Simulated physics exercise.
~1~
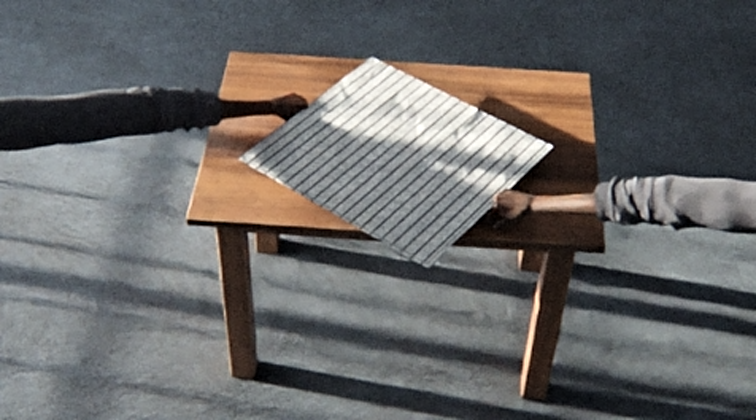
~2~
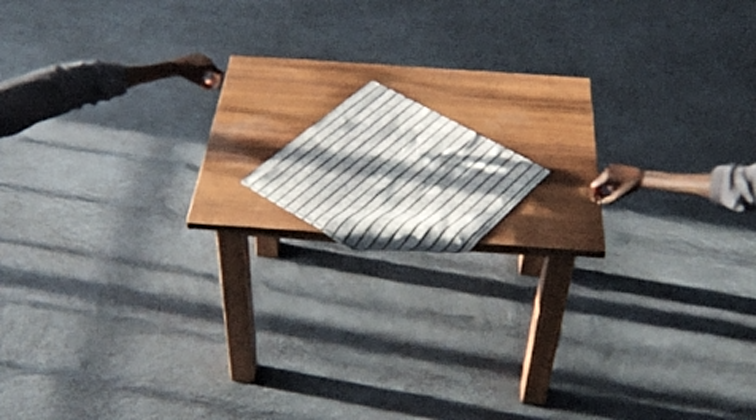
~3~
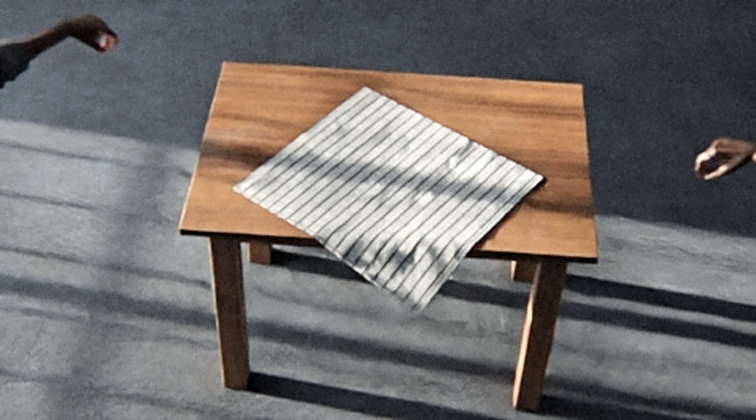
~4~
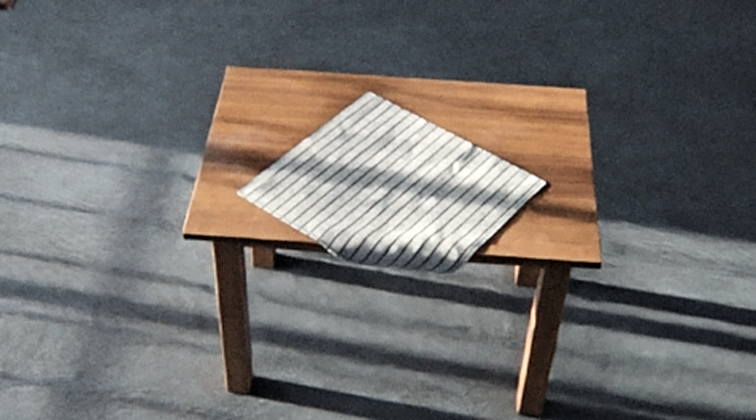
On a wooden table standing on a grey floor, two hands lay a striped tea towel so that one corner hangs over the near edge, then let go and draw away to either side. The hanging corner shifts a little, and the cloth stays on the tabletop.
